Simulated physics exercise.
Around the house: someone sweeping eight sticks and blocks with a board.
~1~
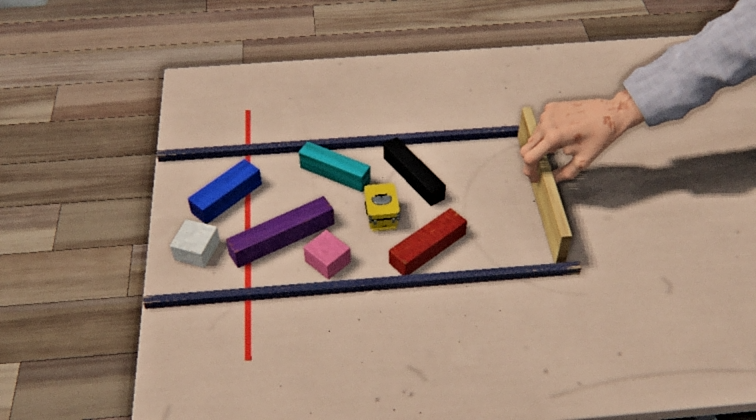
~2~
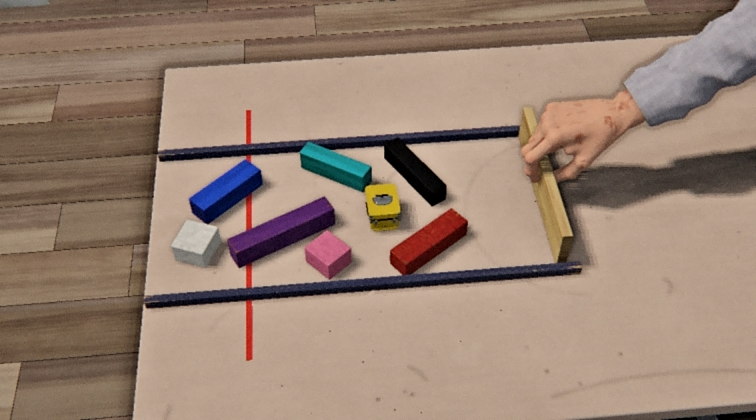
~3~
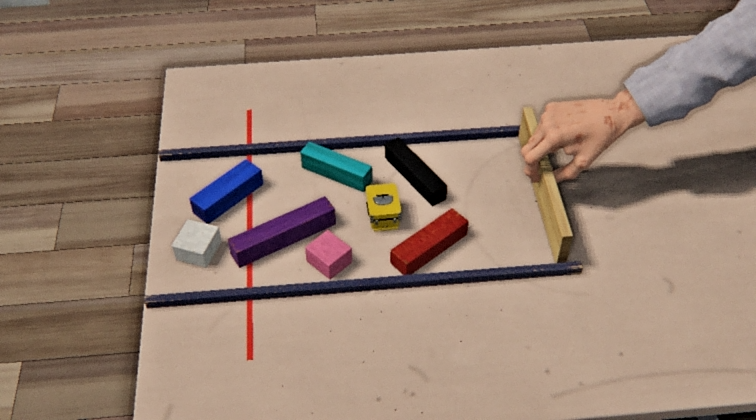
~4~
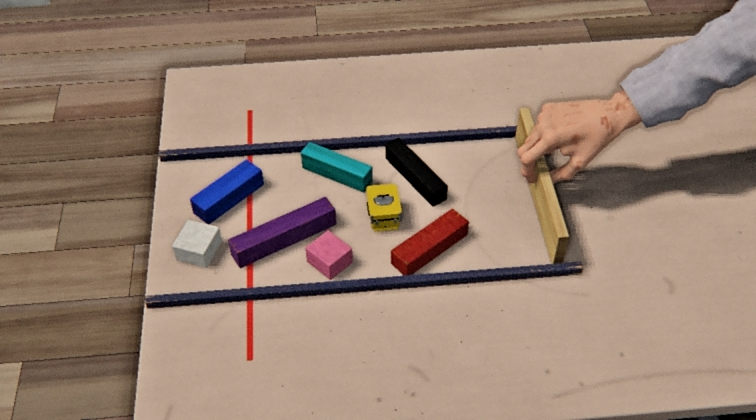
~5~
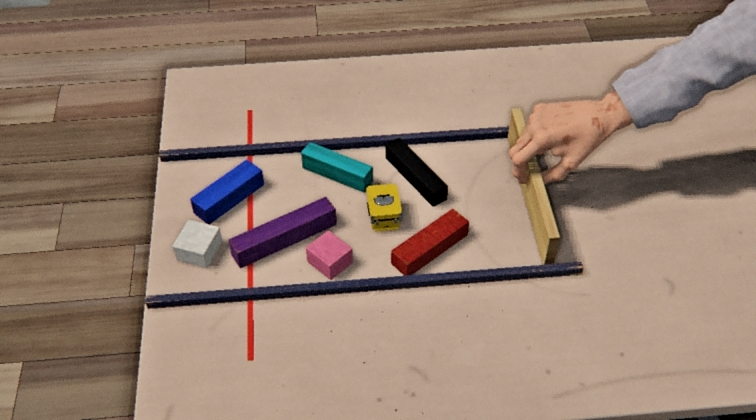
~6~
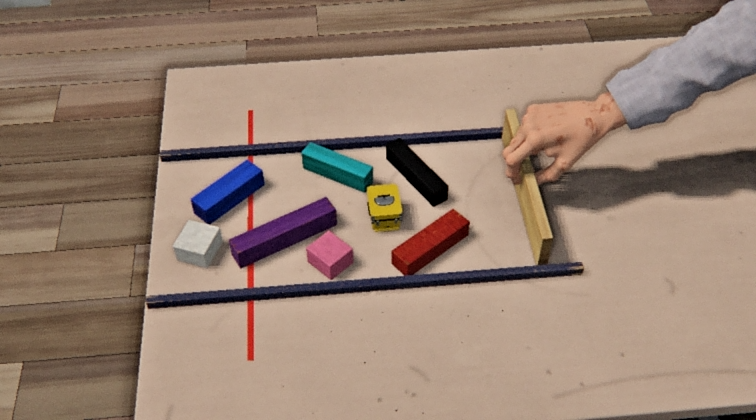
A hand sliding a wooden board slightly left between two dark rails, with colourful sticks and blocks lying still near a red line.
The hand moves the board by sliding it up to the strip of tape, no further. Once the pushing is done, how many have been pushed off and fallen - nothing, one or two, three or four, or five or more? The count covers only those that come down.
Well, a single one or a pair end up dropping off.
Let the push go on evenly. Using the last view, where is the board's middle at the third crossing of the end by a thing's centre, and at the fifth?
The middle is at about (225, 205), later at about (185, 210).
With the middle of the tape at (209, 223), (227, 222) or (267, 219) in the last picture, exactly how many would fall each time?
It would be 3, then 1, then 0.
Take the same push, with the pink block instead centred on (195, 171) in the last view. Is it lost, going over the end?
From that start it hangs on.
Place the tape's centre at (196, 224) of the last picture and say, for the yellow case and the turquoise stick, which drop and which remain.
As for the yellow case, it is retained; as for the turquoise stick, it is retained.
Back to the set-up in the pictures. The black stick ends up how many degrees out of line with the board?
I'd put it at about 0°.
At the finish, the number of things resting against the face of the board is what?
Counting them up gives 2.
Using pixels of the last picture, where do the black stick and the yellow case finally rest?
Roughly (241, 184), and the other roughly (216, 219).
A little later, none off yet; white block at rest near (198, 244); blue stick at rest near (228, 192); purple bar at rest near (284, 232).
Next, none off yet; white block at rest near (193, 244); blue stick at rest near (228, 192); purple bar shifted a little near (240, 236).
When it is over, the number that fall off is one or two; down, white block.
